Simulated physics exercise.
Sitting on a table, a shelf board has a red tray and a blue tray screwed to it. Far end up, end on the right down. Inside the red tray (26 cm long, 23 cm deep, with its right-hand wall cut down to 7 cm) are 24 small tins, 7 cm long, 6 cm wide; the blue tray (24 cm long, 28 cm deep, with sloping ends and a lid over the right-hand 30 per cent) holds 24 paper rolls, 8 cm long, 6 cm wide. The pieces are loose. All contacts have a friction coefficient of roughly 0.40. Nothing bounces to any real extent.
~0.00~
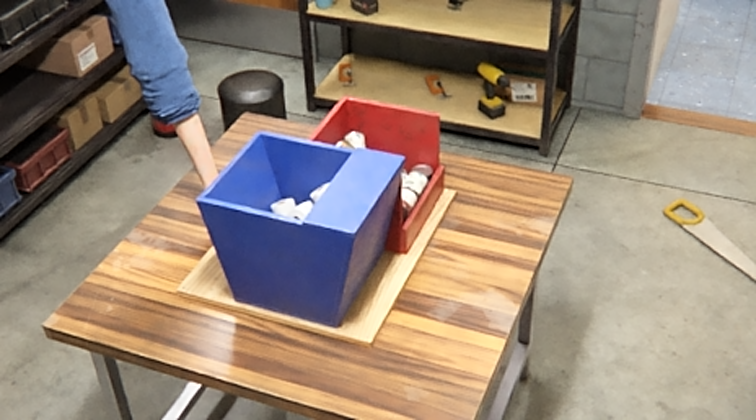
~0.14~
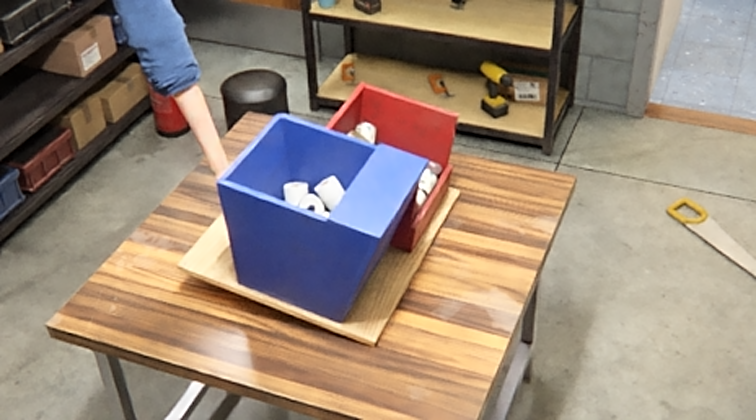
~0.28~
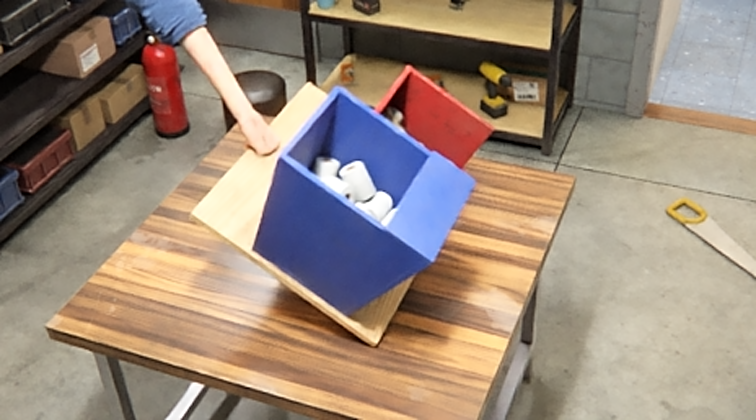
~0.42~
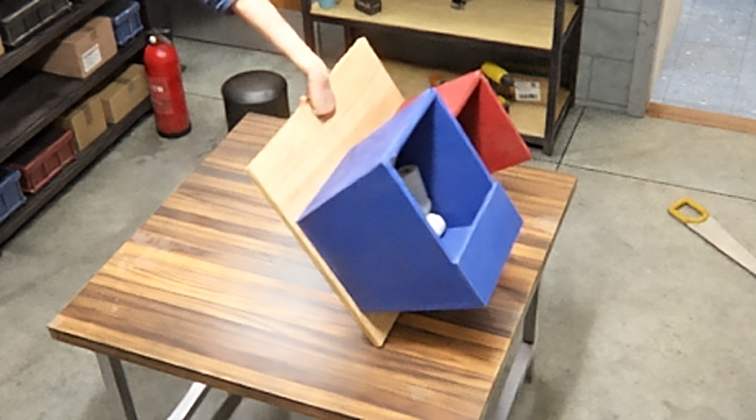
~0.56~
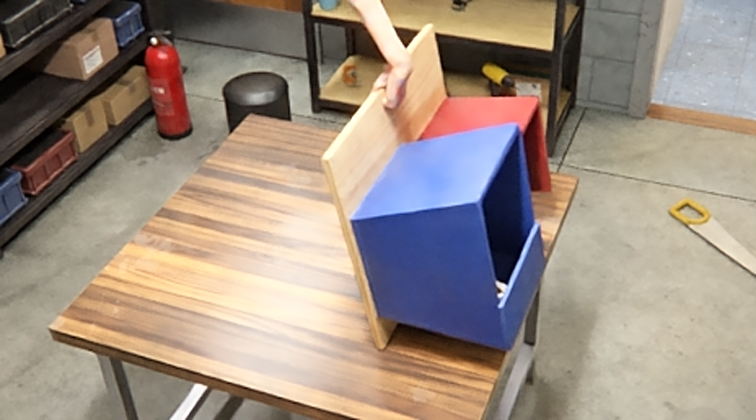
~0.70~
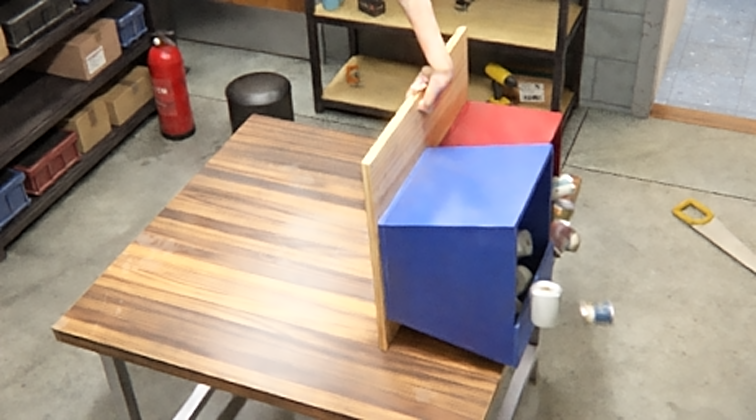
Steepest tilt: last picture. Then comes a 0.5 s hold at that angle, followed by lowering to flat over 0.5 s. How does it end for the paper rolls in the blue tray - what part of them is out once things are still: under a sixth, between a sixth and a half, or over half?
It spills under one sixth.
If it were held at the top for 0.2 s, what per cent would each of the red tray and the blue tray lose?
Red tray: 80%, blue tray: 10%.
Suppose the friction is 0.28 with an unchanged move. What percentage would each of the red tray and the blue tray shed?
That would cost the red tray 90 and the blue tray 10 per cent of the load.
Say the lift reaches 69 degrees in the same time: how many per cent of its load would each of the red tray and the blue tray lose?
Red tray 60, blue tray 0 per cent.
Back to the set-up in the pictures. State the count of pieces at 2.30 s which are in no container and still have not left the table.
I'd put it at close to 6.
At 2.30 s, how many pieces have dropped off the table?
About 16.
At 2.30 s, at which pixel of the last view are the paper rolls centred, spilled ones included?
In the last view, the centre sits near (315, 253).
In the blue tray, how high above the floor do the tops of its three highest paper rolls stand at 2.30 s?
Near 16 centimetres, I'd say.
After 0.96 s, tilt 88°; the red tray is down by 16 of 24 and the blue tray is down by 1 of 24.
After 1.28 s, tilt 82°; the red tray is down by 19 of 24 and the blue tray is down by 1 of 24.
After 1.73 s, tilt 0°; the red tray is down by 20 of 24 and the blue tray is down by 1 of 24.
Outcome (at 2.30 s), the red tray is down by 20 of 24 and the blue tray is down by 1 of 24. Asked share, 1 of 24, 4 per cent.
